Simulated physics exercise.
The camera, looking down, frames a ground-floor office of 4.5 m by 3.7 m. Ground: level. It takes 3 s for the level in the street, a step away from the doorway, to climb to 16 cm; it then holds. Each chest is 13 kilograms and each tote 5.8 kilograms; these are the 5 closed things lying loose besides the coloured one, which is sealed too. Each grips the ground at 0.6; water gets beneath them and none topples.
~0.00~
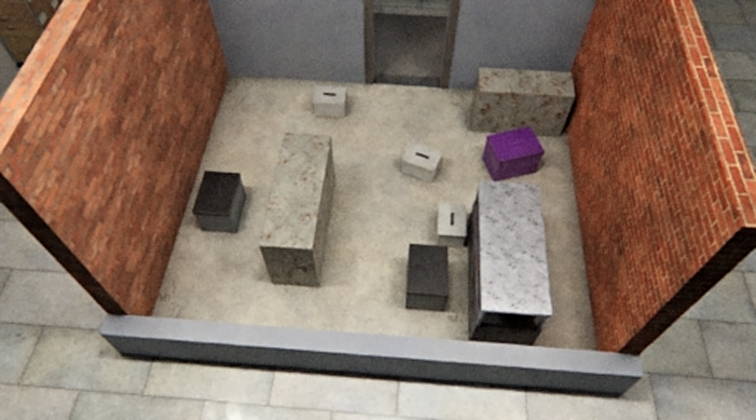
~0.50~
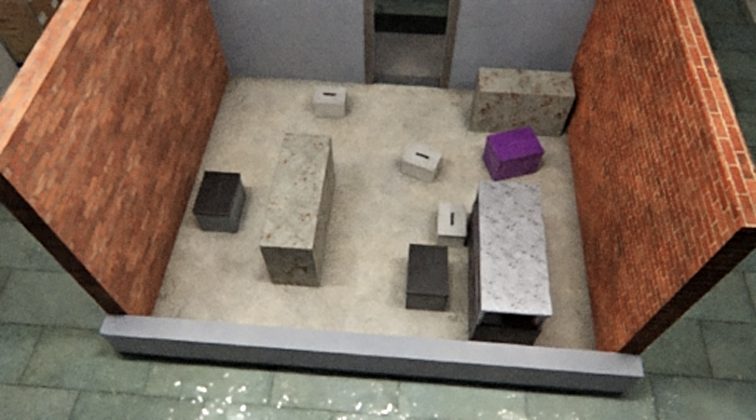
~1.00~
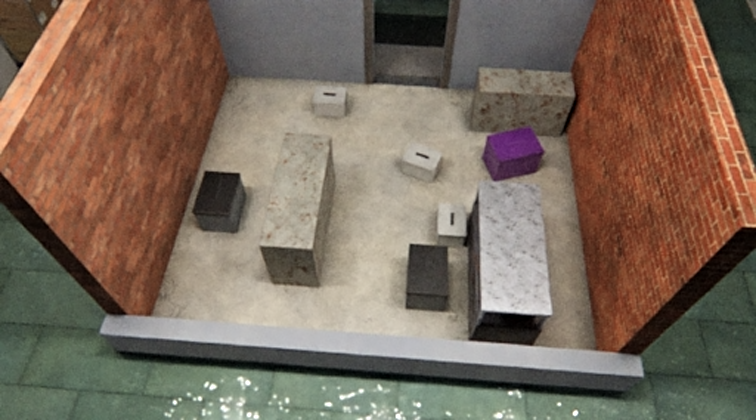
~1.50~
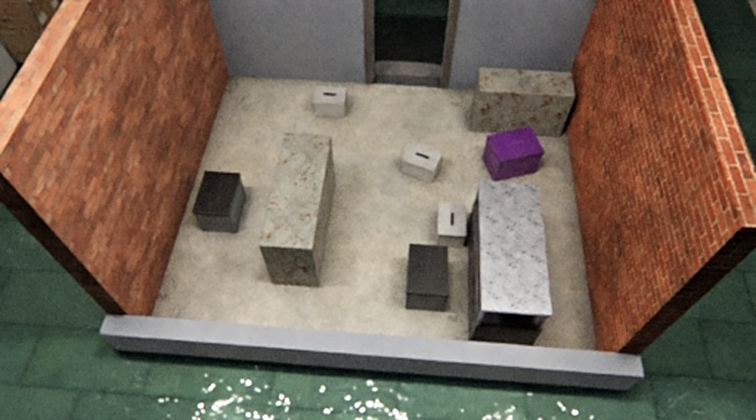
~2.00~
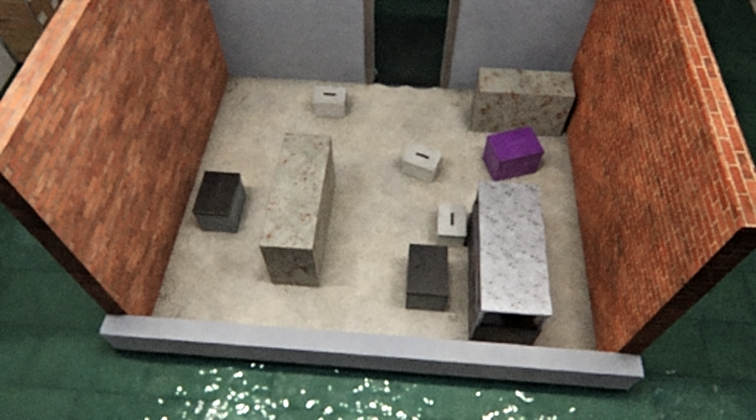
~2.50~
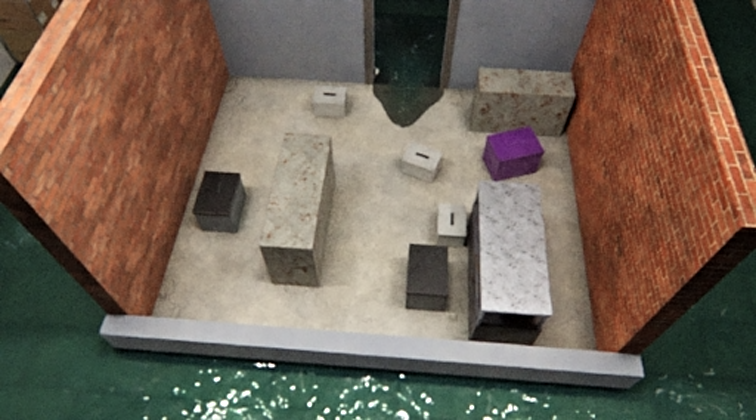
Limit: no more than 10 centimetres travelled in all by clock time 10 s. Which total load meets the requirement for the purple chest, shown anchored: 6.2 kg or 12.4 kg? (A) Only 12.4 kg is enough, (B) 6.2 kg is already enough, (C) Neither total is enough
Only 12.4 kg is enough.
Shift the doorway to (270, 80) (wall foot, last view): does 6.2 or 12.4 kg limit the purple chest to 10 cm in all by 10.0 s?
For that position, the smaller mass succeeds.
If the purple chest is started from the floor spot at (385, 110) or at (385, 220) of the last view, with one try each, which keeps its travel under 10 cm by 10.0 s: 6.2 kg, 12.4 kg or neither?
At the first spot nothing offered works, at the second nothing offered works.
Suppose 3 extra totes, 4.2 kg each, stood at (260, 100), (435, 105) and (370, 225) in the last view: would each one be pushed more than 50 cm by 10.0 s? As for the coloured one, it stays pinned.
Result, in order - falls shy; exceeds it; exceeds it.
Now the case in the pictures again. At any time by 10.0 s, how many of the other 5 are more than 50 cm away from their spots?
Total: 2.
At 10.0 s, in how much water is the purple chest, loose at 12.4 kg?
4 cm, roughly.
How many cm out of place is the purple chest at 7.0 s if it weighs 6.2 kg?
Close to 0 centimetres.
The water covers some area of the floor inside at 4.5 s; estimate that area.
About 5.5 m2.
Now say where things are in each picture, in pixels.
The first picture shows the purple chest at (516, 143) rests on the ground; water covers 0.0 m2; 0 of 6 have shifted.
The second picture shows the purple chest at (516, 143) rests on the ground; 0.0 m2 under water; 0 of 6 have shifted.
The third picture shows the purple chest at (516, 143), on the bottom; water covers 0.0 m2; 0 of 6 have shifted.
The fourth picture shows the purple chest at (516, 143) rests on the ground; 0.0 m2 under water; 0 of 6 have shifted.
The fifth picture shows the purple chest at (516, 143), on the bottom; water covers 0.0 m2; 0 of 6 have shifted.
The sixth picture shows the purple chest at (516, 143), on the bottom; water covers 0.4 m2; 0 of 6 have shifted.
After 3.5 s the purple chest would be 0 cm from its start with 6.2 kg and 0 cm from its start with 12.4 kg; 0 cm of water round it then.
After 4.5 s the purple chest would be 1 cm from its start with 6.2 kg and 0 cm from its start with 12.4 kg; 2 cm of water round it then.
After 7.0 s the purple chest would be 2 cm from its start with 6.2 kg and 0 cm from its start with 12.4 kg; 3 cm of water round it then.
After 10.0 s the purple chest would be 42 cm from its start with 6.2 kg and 0 cm from its start with 12.4 kg; 4 cm of water round it then.
